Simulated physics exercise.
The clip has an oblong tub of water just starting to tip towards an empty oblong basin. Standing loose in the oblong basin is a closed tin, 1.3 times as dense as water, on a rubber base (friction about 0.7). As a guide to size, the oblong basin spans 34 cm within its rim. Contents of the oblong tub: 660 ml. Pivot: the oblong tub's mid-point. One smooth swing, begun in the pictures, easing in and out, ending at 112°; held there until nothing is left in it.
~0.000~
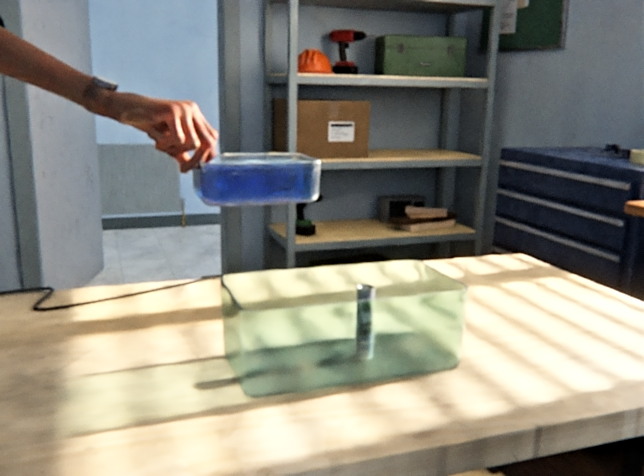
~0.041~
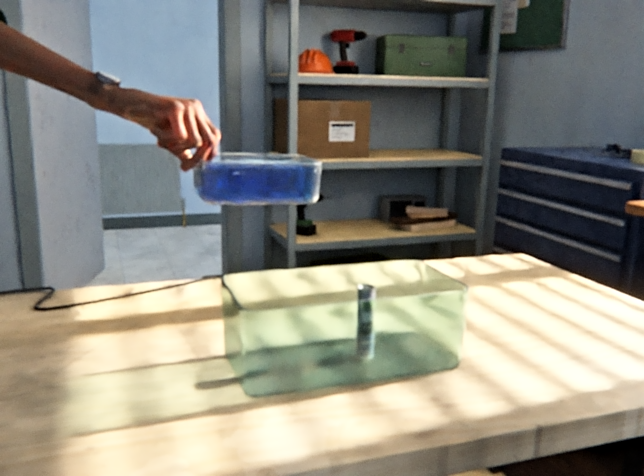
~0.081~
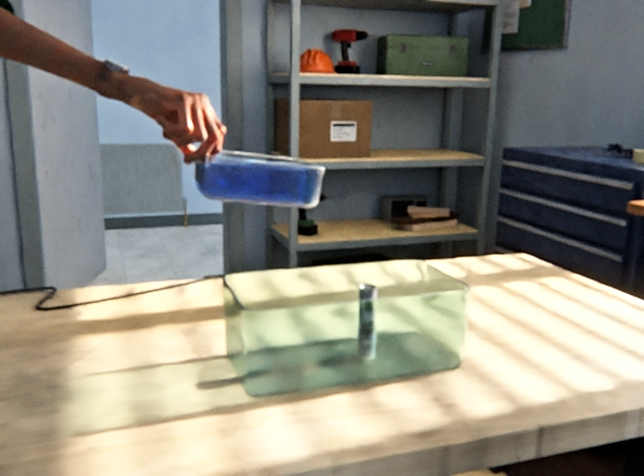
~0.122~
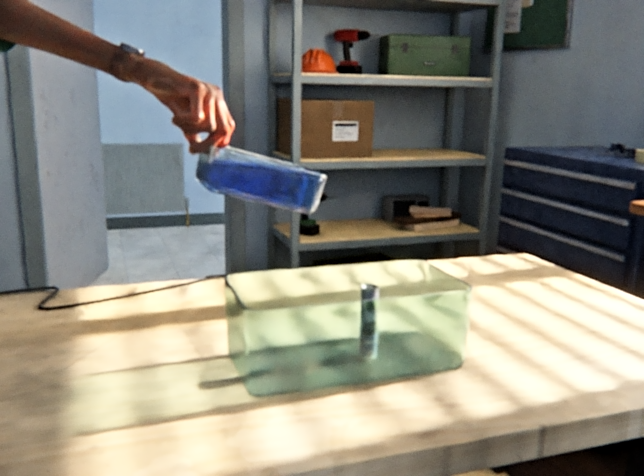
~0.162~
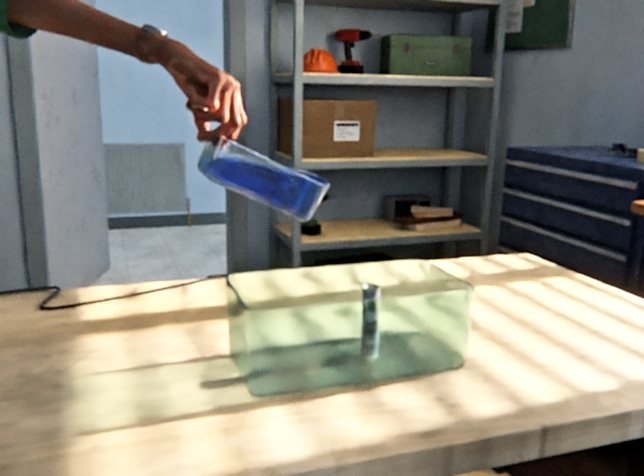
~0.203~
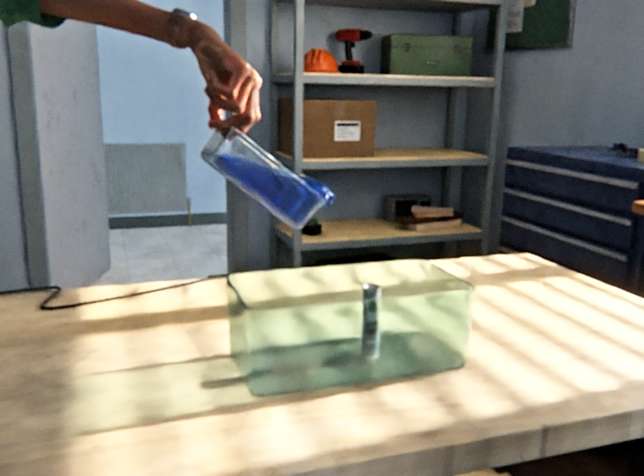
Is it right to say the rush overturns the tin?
It ends up tipped over.
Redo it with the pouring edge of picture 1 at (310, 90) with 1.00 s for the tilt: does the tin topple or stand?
Then the tin remains standing.
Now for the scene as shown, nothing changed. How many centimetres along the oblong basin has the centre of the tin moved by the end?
7.5 cm.
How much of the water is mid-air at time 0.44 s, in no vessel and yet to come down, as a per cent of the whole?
Close to 34 in a hundred.
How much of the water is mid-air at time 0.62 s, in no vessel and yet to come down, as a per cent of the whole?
Estimated airborne part: Roughly 5 per cent.
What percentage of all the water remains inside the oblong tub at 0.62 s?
Close to 1 in a hundred.
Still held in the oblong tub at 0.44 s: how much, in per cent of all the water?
Fraction remaining: Approx. 8 per cent.
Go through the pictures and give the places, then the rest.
Tilt 0°; pouring edge (310, 159); surface from (198, 166) to (307, 164); the oblong basin's rim runs from (230, 294) to (444, 275); the tin's top is at (366, 290), in the first picture.
Tilt 2°; pouring edge (311, 161); surface from (198, 165) to (308, 164), in the second picture.
Tilt 7°; pouring edge (313, 166); surface from (201, 162) to (310, 167), in the third picture.
Tilt 15°; pouring edge (316, 174); surface from (204, 159) to (314, 170), in the fourth picture.
Tilt 26°; pouring edge (317, 184); surface from (207, 156) to (308, 176); 4 per cent is over the edge, in the fifth picture.
Tilt 38°; pouring edge (314, 197); surface from (208, 151) to (299, 178); 12 per cent is over the edge, in the sixth picture.
After 0.44 s the tilt is 108° and 8 per cent is still to pour; the tin stands where it began.
After 0.62 s the tilt is 112° and 1 per cent is still to pour; the tin leans 14°.
After 0.81 s the tilt is 112° and 0 per cent is still to pour; the tin leans 17°.
After 1.01 s the tilt is 112° and 0 per cent is still to pour; the tin leans 38°.
In the end the tin lies on its side.
